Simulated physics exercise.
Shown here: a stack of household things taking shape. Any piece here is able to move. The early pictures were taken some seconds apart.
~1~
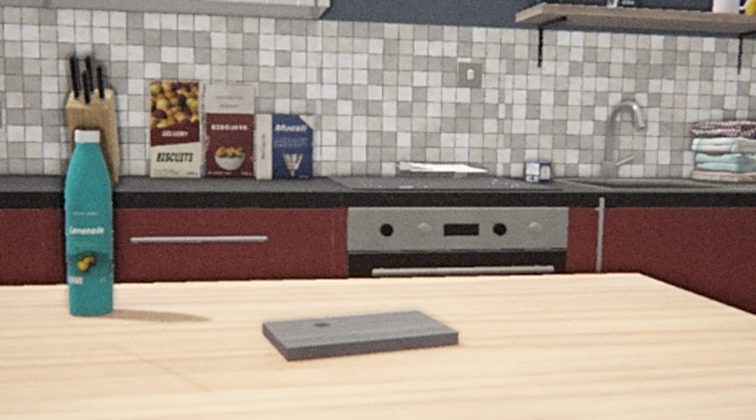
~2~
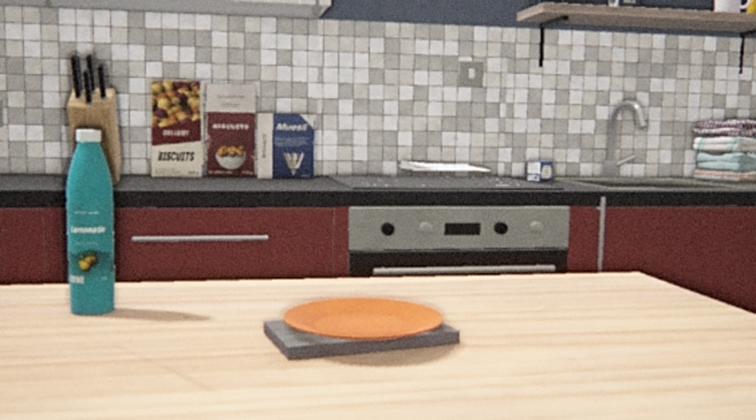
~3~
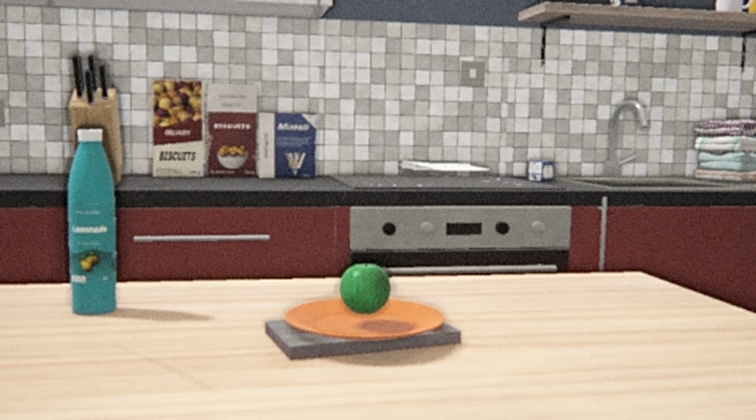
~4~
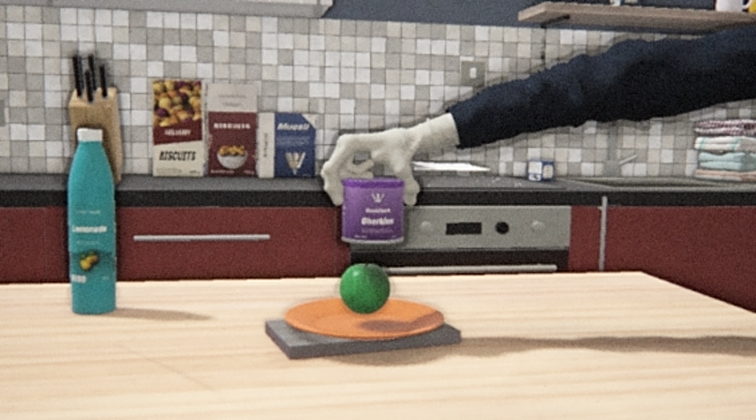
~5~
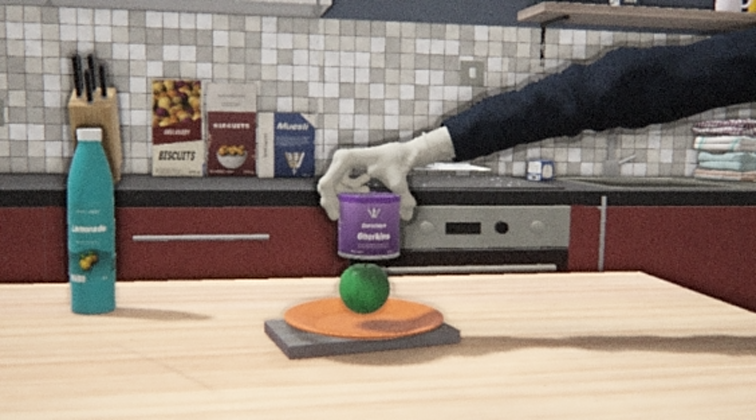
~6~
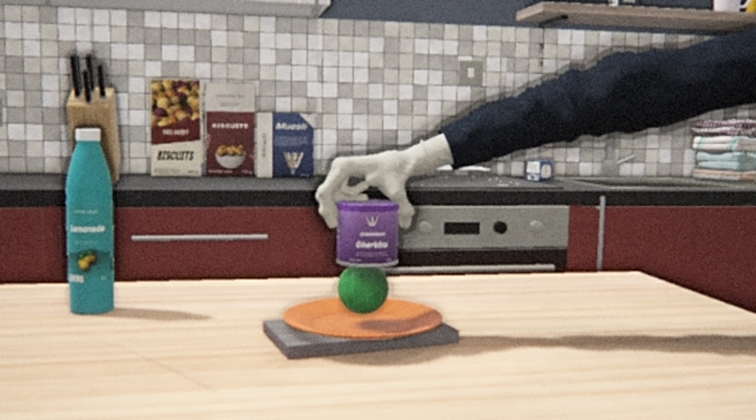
At the start, a grey board lies on a wooden table near a teal bottle, then an orange plate appears on it, followed by a round green object on the plate. A gloved hand then holds a purple pot above the green object and lowers it slightly onto the top, still gripping it.
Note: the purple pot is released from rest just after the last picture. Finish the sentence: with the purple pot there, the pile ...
The pile topples.
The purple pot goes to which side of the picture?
Result: Further right.
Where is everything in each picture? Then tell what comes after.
The last thing is not in view yet, in the first frame.
The last thing is not in view yet; grey board (360, 333), in the second frame.
The last thing is not in view yet; orange plate (365, 321), in the third frame.
Still above its spot; purple pot (373, 210); grey board (361, 332), in the fourth frame.
Still above its spot; purple pot (369, 224); orange plate (364, 321), in the fifth frame.
Set down, still held; purple pot (368, 232); grey board (360, 332), in the sixth frame.
Then, 0.50 s after the last picture, purple pot tipped 58° from how it was near (409, 247).
Then, 0.70 s after the last picture, purple pot now fallen.
At rest, fallen, purple pot; the other 4 in place. Seen from the same camera at the end, purple pot near (505, 308). The pile comes apart.
